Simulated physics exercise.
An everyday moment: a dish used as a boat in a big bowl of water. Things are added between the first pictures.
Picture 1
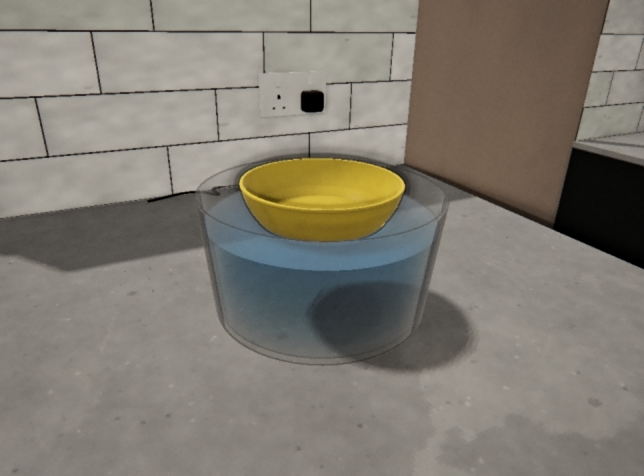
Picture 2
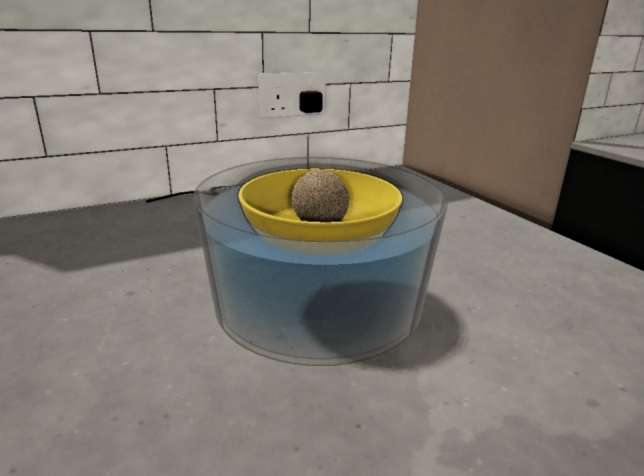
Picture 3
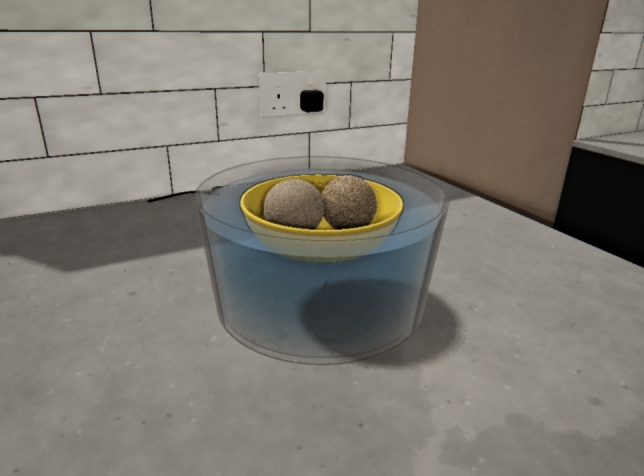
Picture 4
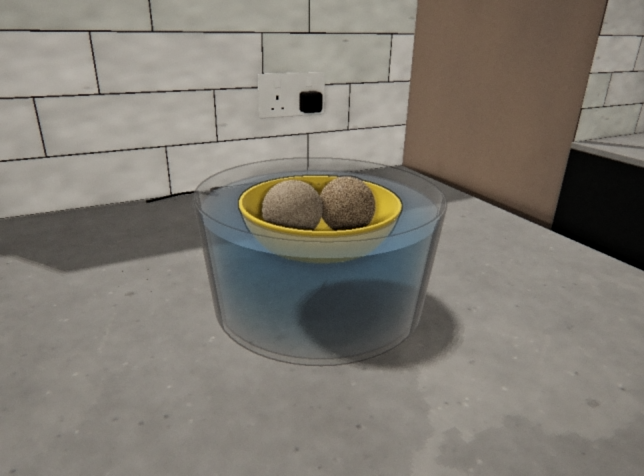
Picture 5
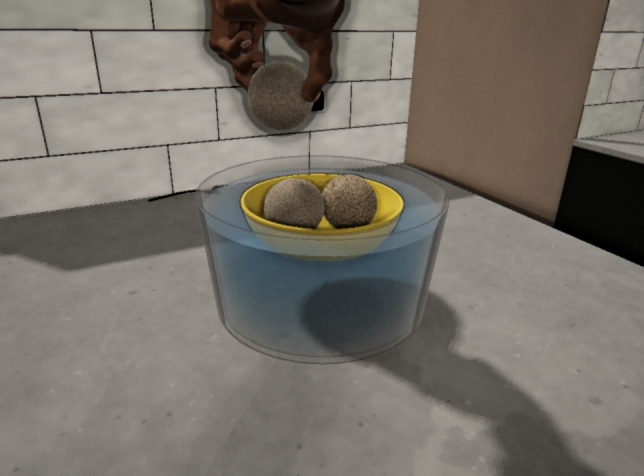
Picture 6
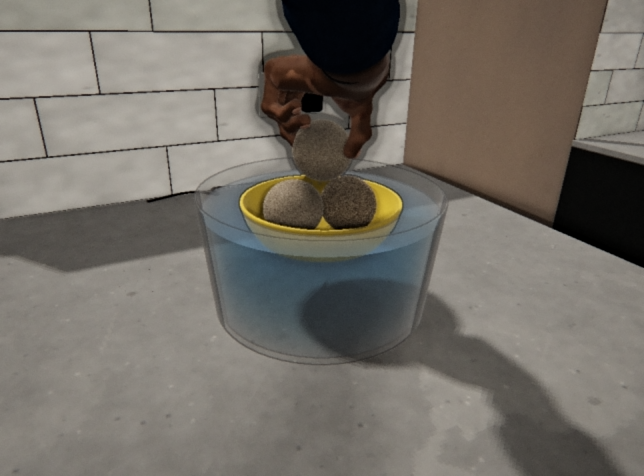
In the video, a yellow bowl floats in a clear container of water, sitting lower as first one and then two round stones appear in it, and a hand brings a third stone in from above, lowering it close over them.
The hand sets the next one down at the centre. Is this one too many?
With one more the dish floods and sinks.
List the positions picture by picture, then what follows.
In the first frame, dish (322, 182) empty; most of its side above the surface.
In the second frame, dish (321, 194) with one aboard; about half of its side above the surface.
In the third frame, dish (322, 200) with two aboard; about a fifth of its side above the surface.
In the fourth frame, dish (320, 201) with two aboard; about a fifth of its side above the surface.
In the fifth frame, dish (322, 199) with two aboard; about a fifth of its side above the surface; the next stone in the hand at (281, 96).
In the sixth frame, dish (321, 200) with two aboard; about a fifth of its side above the surface; the next stone in the hand at (322, 150).
Shortly, the stone is in and the dish dips.
Then, water pours in over its edge.
At the finish, the dish lies on the bottom with its load.
